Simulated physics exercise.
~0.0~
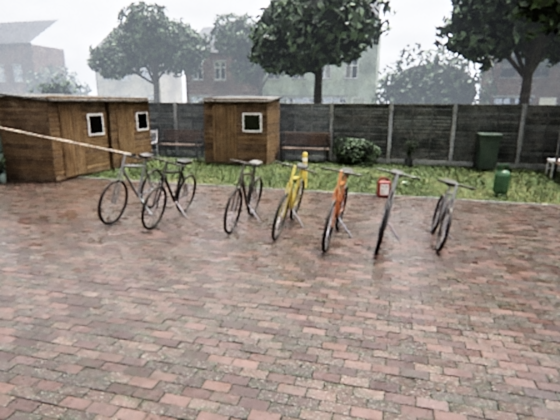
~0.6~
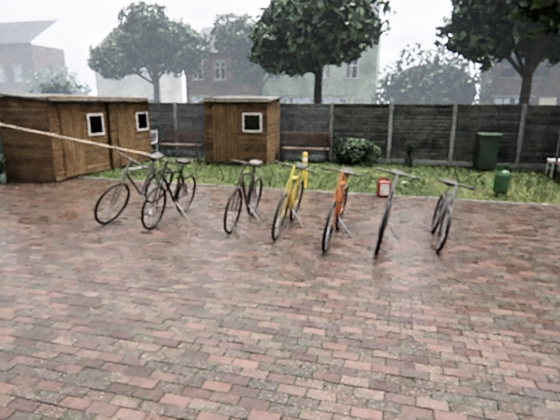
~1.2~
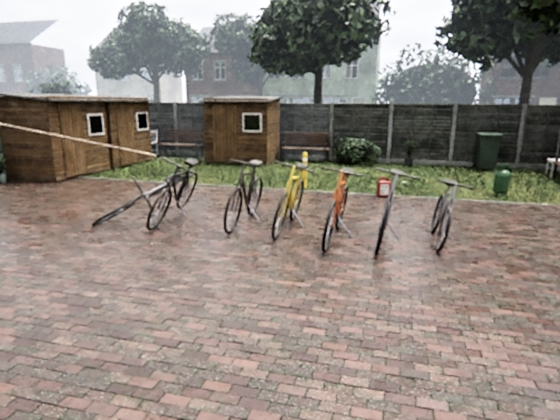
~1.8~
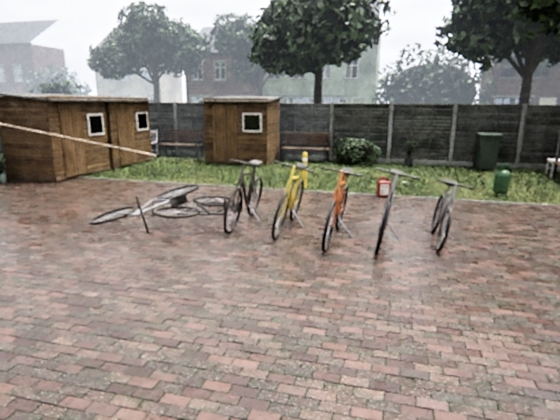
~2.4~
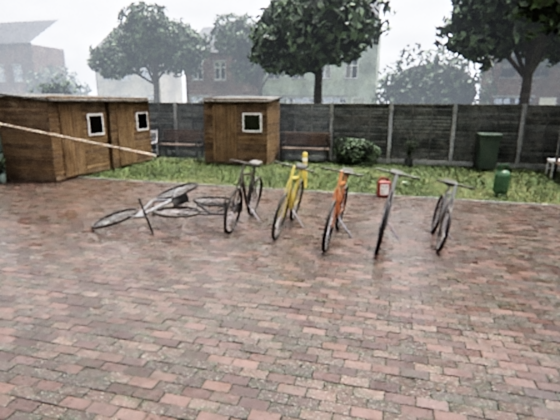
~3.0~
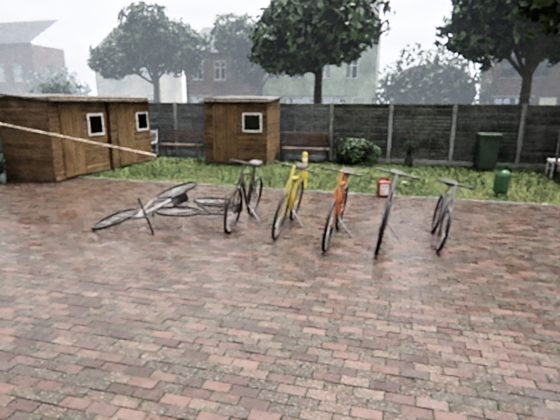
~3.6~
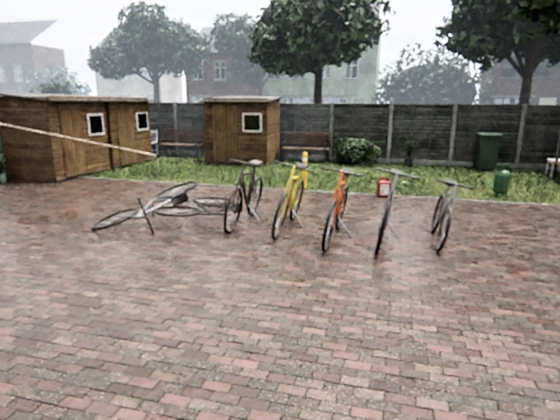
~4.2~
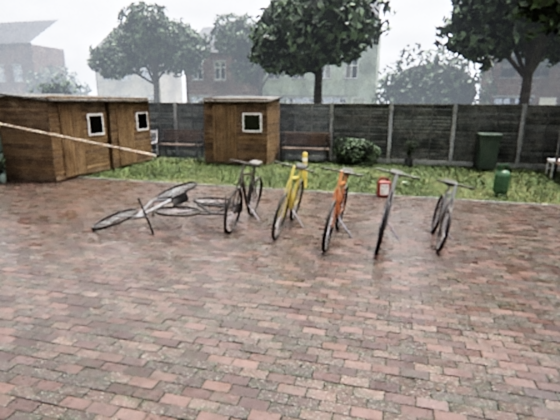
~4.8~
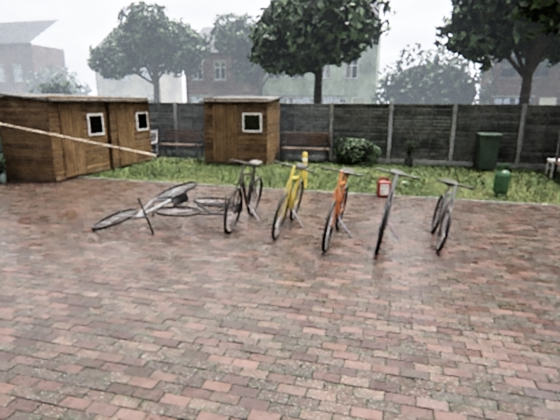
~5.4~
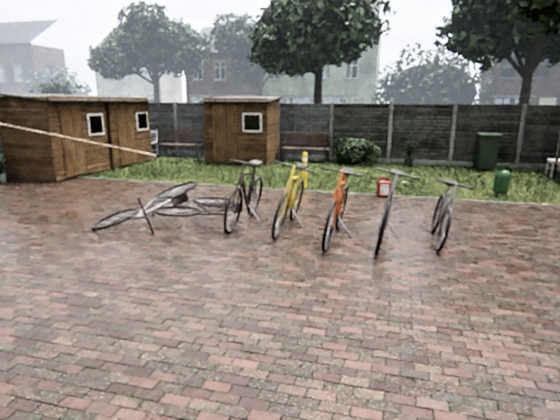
Bicycle at the left end of a row tipping over from a pole's push and knocking down its neighbour, five left standing.
